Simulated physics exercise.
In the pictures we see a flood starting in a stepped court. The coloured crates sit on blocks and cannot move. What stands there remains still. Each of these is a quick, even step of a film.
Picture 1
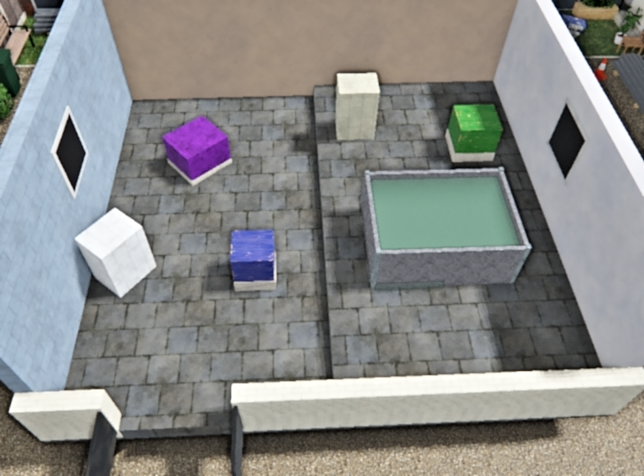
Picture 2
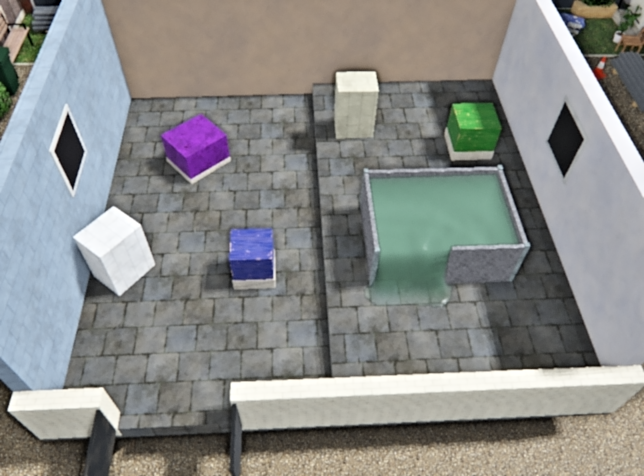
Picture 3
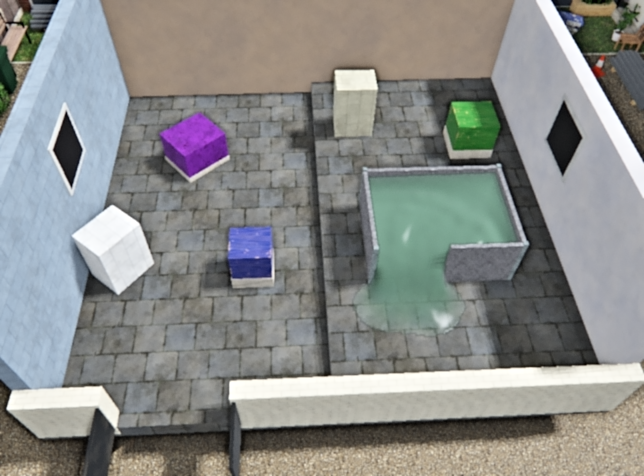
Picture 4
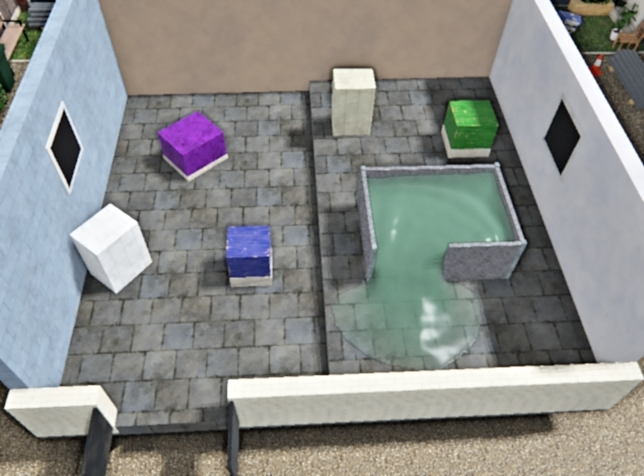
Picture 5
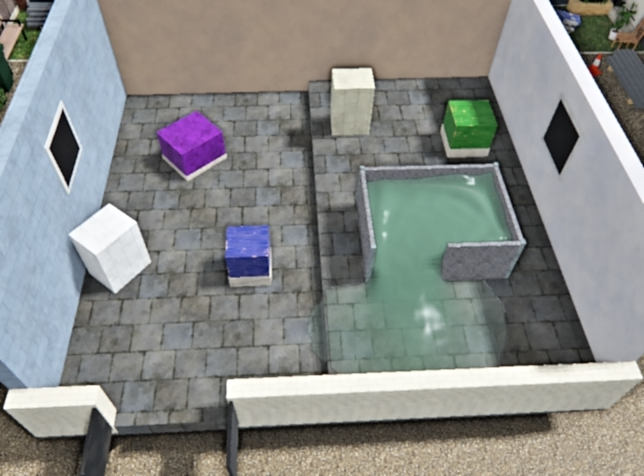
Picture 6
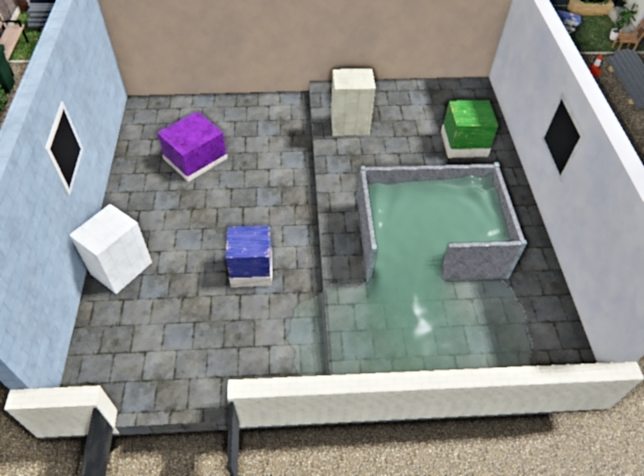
Grey walled tank of green water opening at its front and pouring a widening sheet across the paved floor of a court.
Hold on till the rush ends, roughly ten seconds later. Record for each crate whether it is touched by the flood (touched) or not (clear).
Record: Purple crate clear, blue crate clear, green crate clear.
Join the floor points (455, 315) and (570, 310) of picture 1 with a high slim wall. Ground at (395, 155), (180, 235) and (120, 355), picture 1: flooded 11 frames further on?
Taking the three spots in order: Spared, spared, soaked.
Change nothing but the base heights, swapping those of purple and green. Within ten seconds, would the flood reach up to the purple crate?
The purple crate stays out of it.
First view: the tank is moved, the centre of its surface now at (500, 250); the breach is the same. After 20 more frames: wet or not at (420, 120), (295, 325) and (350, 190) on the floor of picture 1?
As listed: Dry, flooded, dry.
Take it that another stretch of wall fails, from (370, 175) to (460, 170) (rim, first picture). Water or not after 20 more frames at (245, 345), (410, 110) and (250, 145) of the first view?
So it's nothing at the first, liquid at the second and liquid at the third.
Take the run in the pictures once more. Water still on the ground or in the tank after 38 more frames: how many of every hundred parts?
Close to 92 %.
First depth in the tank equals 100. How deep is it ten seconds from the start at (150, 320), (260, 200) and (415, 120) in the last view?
About 10, 8 and 2 percent, in that order.
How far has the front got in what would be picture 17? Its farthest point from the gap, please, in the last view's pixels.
The front tops out at about (55, 412).
A moment on, water covers 15 % of the floor; the purple crate not reached, the blue crate not reached, the green crate not reached.
Next, water covers 25 % of the floor; the purple crate not reached, the blue crate not reached, the green crate not reached.
Then, water covers 40 % of the floor; the purple crate not reached, the blue crate water round its plinth, the green crate water round its plinth.
Later, water covers 65 % of the floor; the purple crate water round its plinth, the blue crate water round its plinth, the green crate water round its plinth.
In the end, water covers 95 % of the floor; the purple crate stayed above the water, the blue crate stayed above the water, the green crate stayed above the water.
